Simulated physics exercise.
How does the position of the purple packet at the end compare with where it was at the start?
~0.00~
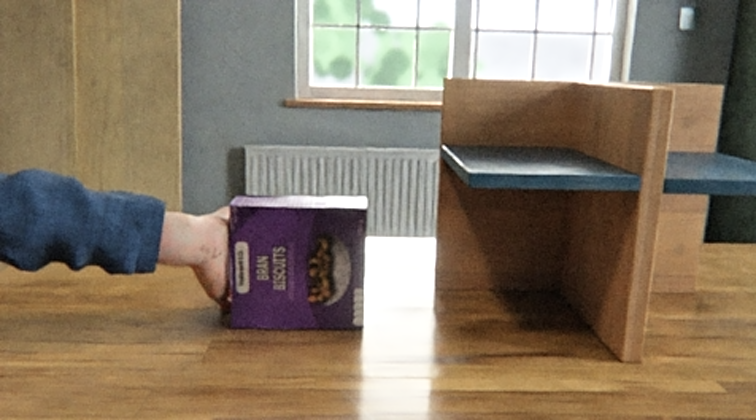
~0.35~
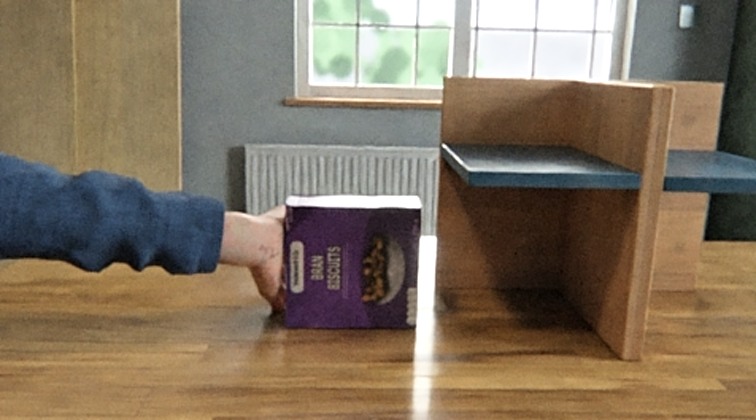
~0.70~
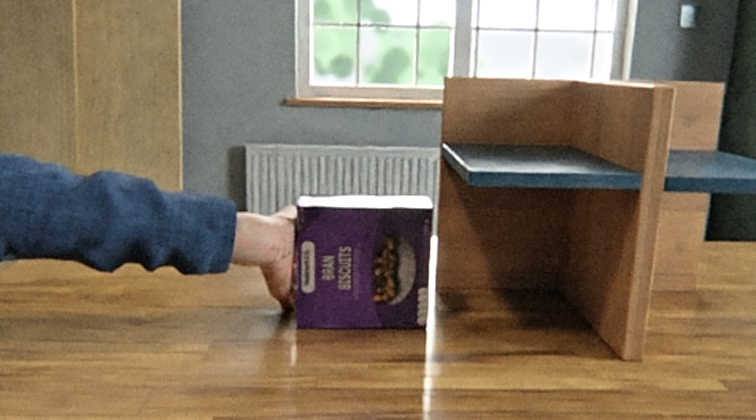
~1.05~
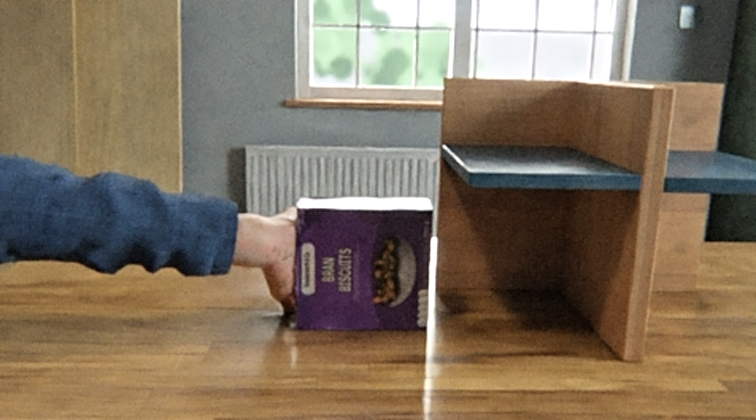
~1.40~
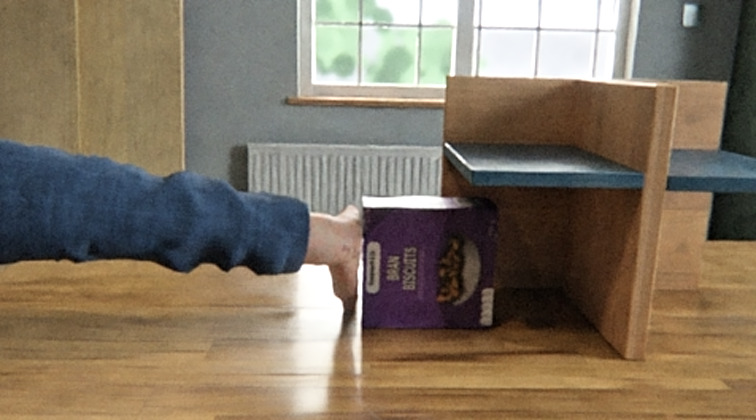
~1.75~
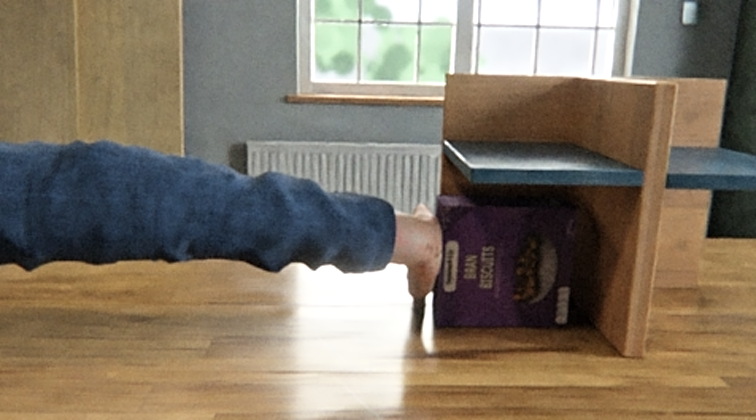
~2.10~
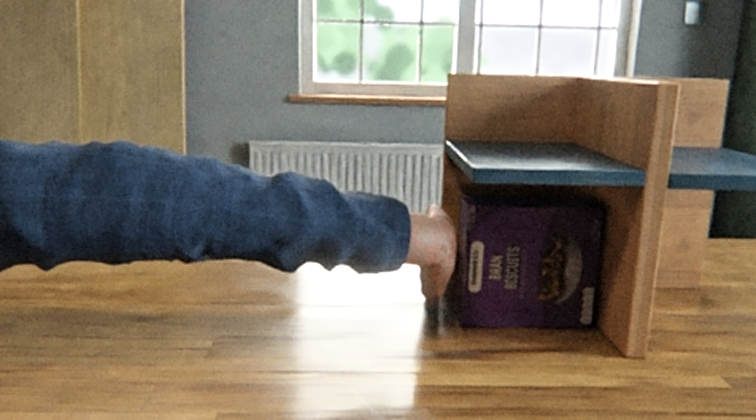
At the start the purple packet is out in the open to the left of the wooden unit, in front of the radiator. By the end it is farther right, underneath the blue shelf.
A purple packet of bran biscuits lies on its side on a shiny wooden surface, held at its left end by a hand in a blue sleeve. Seen from the side in a slightly swaying view, a wooden unit with a dark blue shelf stands to the right, with a radiator and window behind. The hand pushes the packet right, then pauses just short of the opening. It pushes again, and the packet slides partly beneath the shelf. Finally the packet rests under the shelf, close to the upright panel, with the hand still at its left end.
